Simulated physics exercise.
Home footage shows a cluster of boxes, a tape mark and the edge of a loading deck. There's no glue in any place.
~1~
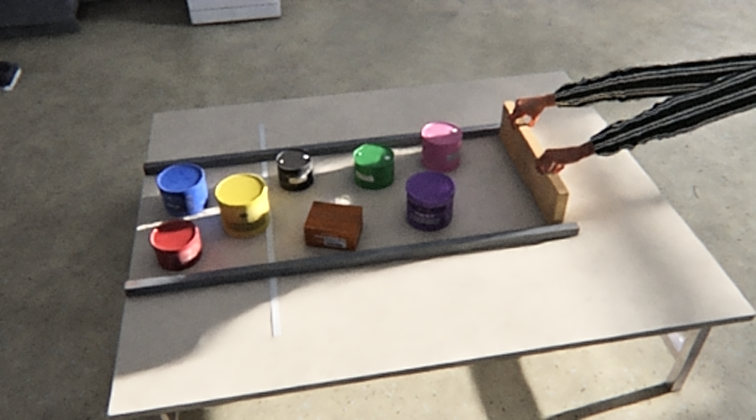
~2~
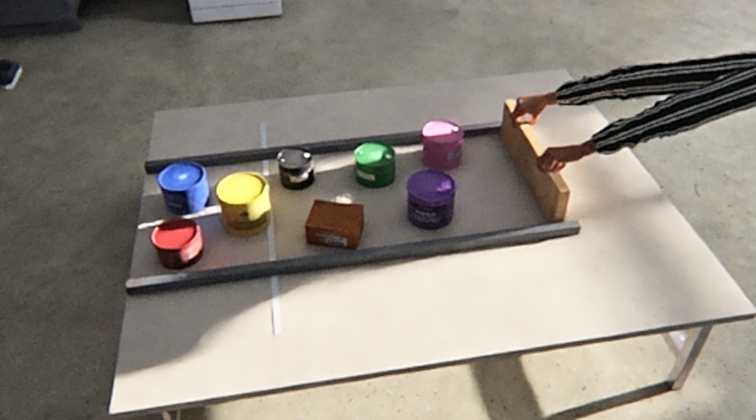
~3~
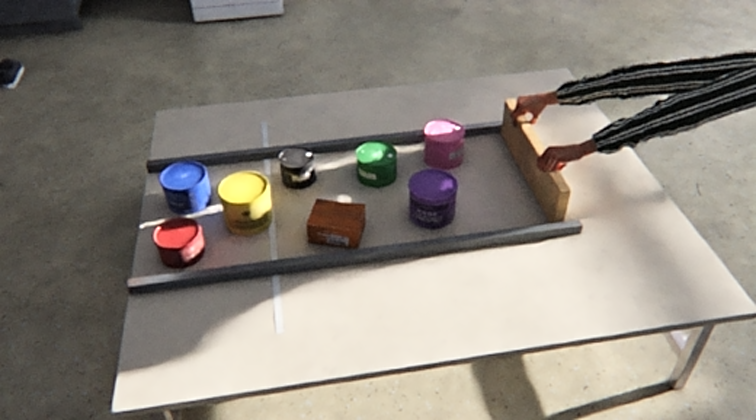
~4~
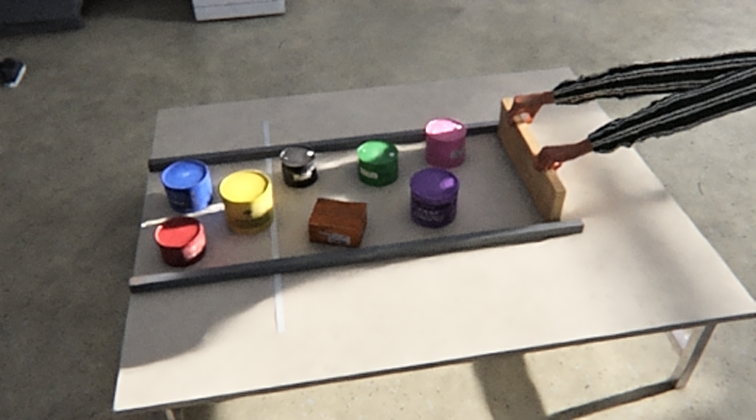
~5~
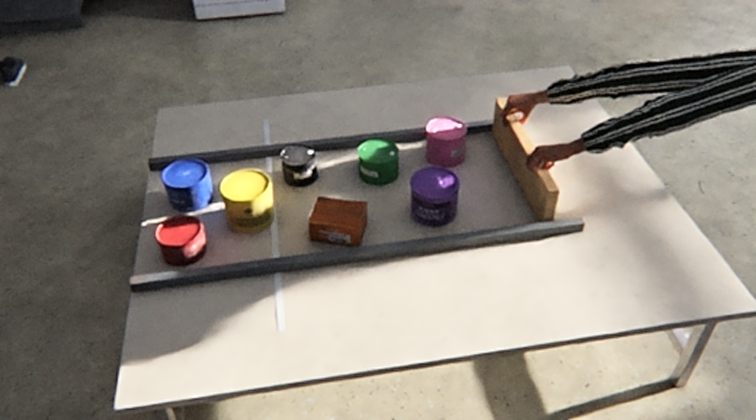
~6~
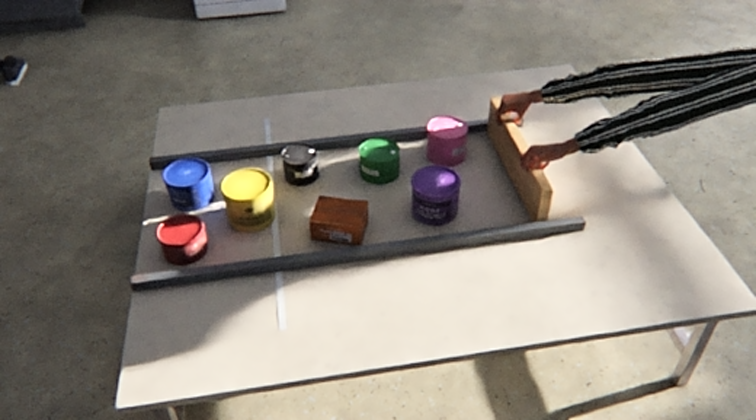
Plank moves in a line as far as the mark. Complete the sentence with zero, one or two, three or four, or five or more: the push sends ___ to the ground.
The push sends zero to the ground.
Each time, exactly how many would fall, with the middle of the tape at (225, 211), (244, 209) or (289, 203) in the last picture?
Ground tally per try: 2 / 1 / 0.
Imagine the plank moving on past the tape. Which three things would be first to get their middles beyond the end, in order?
Red pail, blue pail, orange parcel.
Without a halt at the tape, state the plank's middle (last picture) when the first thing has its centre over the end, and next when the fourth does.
Roughly (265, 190) and then roughly (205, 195).
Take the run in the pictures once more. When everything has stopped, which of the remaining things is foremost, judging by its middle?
The red pail winds up nearest.
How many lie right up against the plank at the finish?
Contact count: 3.
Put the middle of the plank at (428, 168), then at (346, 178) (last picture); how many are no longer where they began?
Respectively 3 and 5.
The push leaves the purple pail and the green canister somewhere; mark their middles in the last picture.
Close to (249, 220); the other close to (251, 188).
Soon after, none off yet; red pail at rest near (183, 239); blue pail at rest near (190, 185); yellow pail at rest near (249, 201).
In the end, the number that fall off is zero.
